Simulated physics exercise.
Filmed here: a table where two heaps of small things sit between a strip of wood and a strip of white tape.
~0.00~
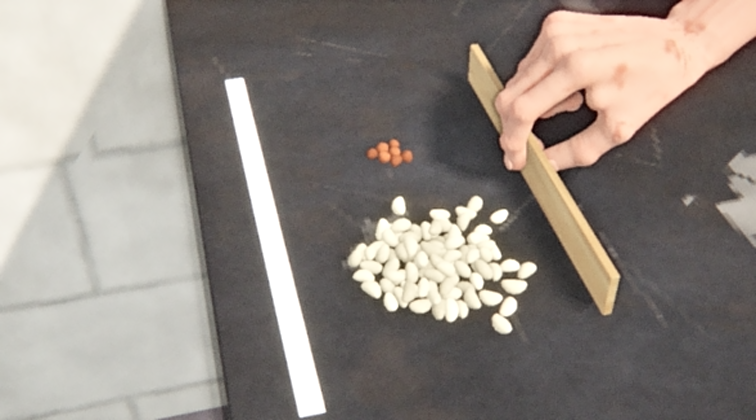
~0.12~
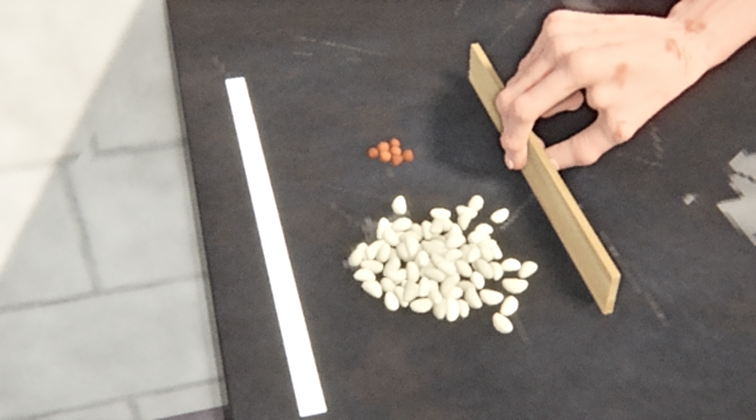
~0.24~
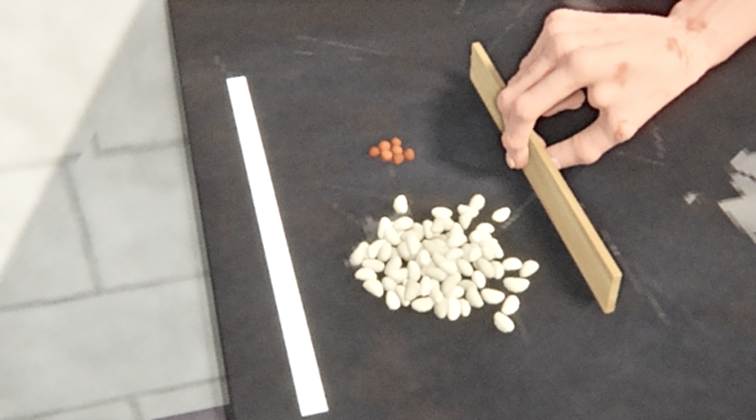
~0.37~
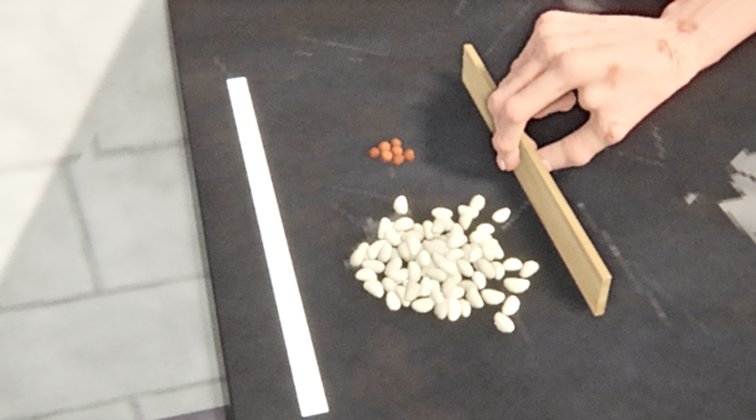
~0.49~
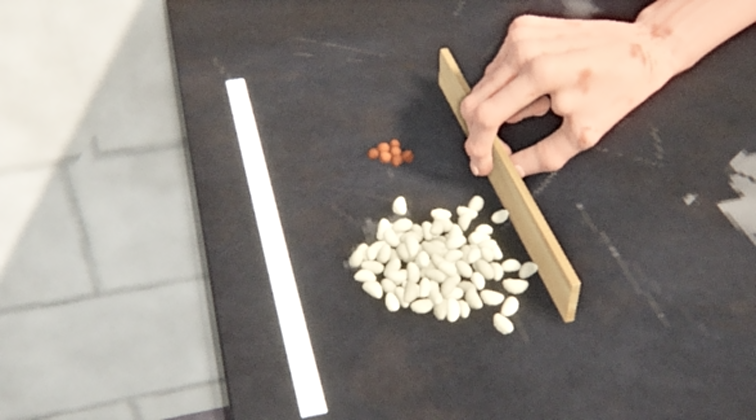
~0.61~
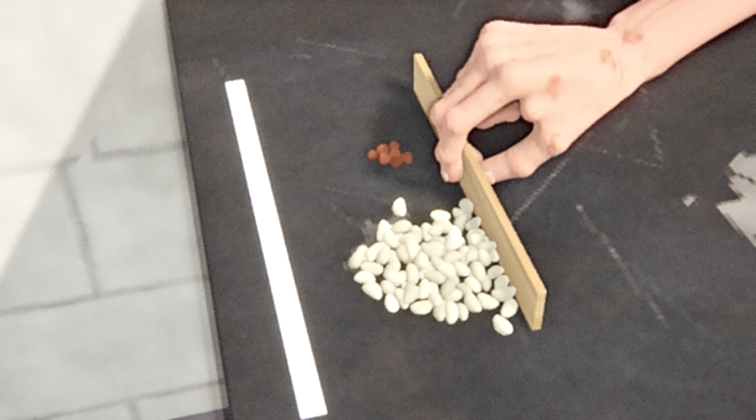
The clip opens on a dark tabletop with a heap of white beans and a few small reddish pellets between a strip of white tape and a wooden strip held still by a hand. The hand then slides the wooden strip left, pushing a small part of the beans along.
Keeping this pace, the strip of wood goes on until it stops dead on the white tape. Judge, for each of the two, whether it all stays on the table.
Front handful: Not all of it stays; back handful: All of it stays.
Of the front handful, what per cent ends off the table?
About 40%.
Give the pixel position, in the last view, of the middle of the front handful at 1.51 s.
Estimated centre: (244, 300).
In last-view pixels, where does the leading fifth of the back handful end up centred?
Near (224, 178).
Around 1.05 s, strip of wood still moving, near (358, 173); front handful all on the table, its front near (273, 265); back handful all on the table, its front near (319, 163).
Around 1.51 s, strip of wood stopped at the white tape; front handful about a quarter over the edge; back handful all on the table, its front near (217, 180).
Around 1.79 s, strip of wood stopped at the white tape; front handful about a third over the edge; back handful all on the table, its front near (217, 180).
Finally (2.0 s), strip of wood stopped at the white tape; front handful about a third over the edge; back handful all on the table, its front near (217, 180).
